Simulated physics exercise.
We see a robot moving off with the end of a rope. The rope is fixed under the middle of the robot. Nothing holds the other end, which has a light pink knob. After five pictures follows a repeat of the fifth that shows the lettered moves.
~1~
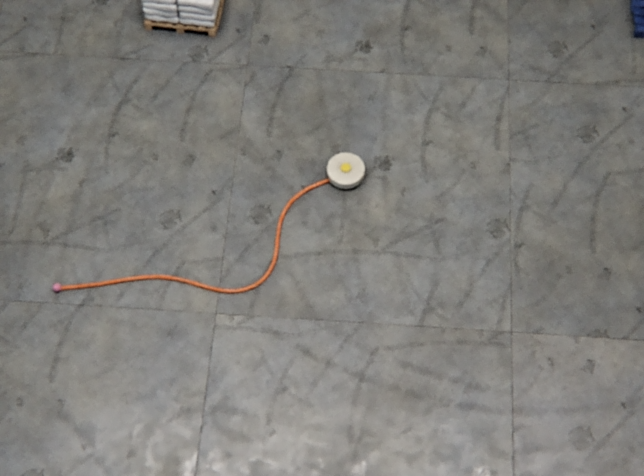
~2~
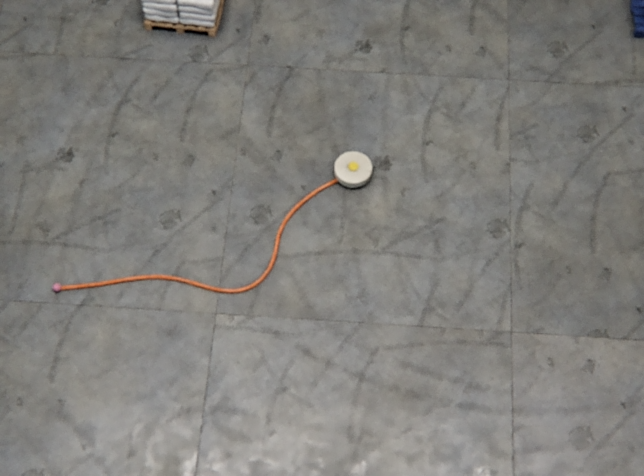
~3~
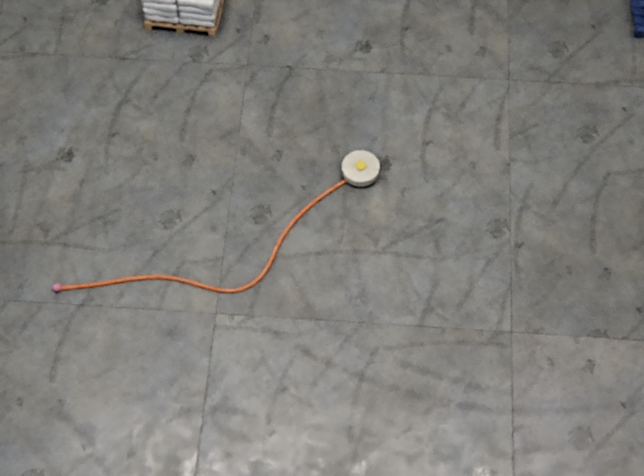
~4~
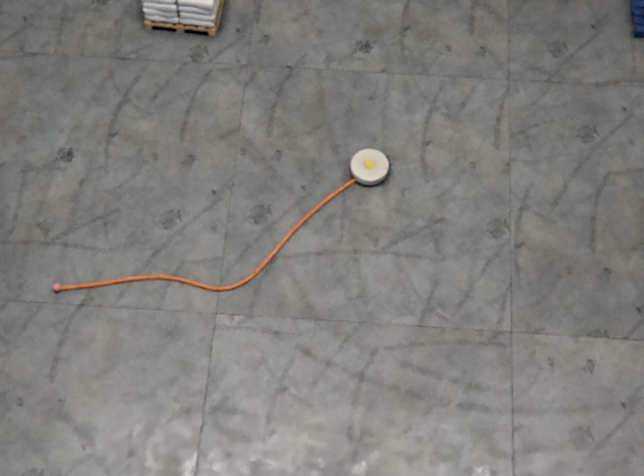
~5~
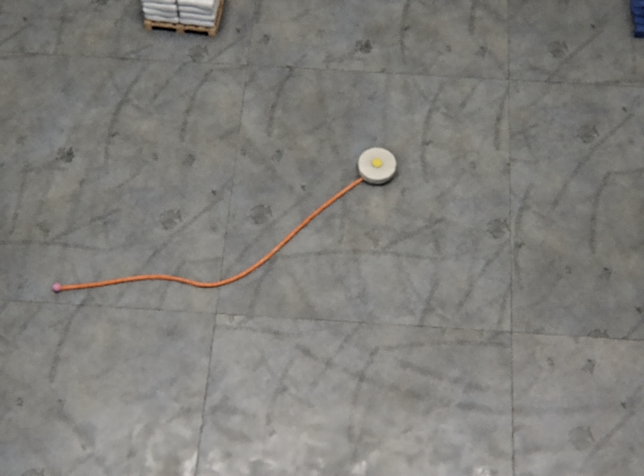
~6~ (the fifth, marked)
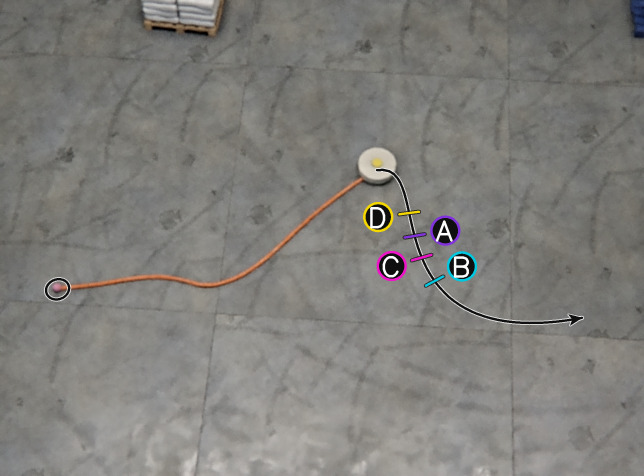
The footage shows a round white robot with a yellow centre moving slowly right and slightly upward across a grey floor, pulling one end of an orange rope and straightening its curve while the light pink knobbed end stays still.
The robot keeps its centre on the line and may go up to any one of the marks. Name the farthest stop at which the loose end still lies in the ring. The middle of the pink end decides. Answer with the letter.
At B, and not beyond.
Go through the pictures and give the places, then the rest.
The first frame shows robot (346, 171); free end (57, 288).
The second frame shows robot (353, 170); free end (57, 288).
The third frame shows robot (361, 169); free end (57, 288).
The fourth frame shows robot (370, 168); free end (57, 288).
The fifth frame shows robot (377, 167); free end (57, 288).
On the marked copy, A at (415, 236); B at (435, 281); C at (422, 258); D at (409, 213); the ring at (58, 289); the route from (377, 170) via (436, 283) to (582, 318).
With B. Early on, robot (407, 196), middle of the rope (241, 262), free end (58, 288).
Further on, robot (417, 241), middle of the rope (241, 262), free end (58, 288).
At the end, robot (435, 278), middle of the rope (247, 263), free end (64, 287); the free end is still in its ring.
As for the rest, A is safe but short; C is safe but short; D is safe but short.
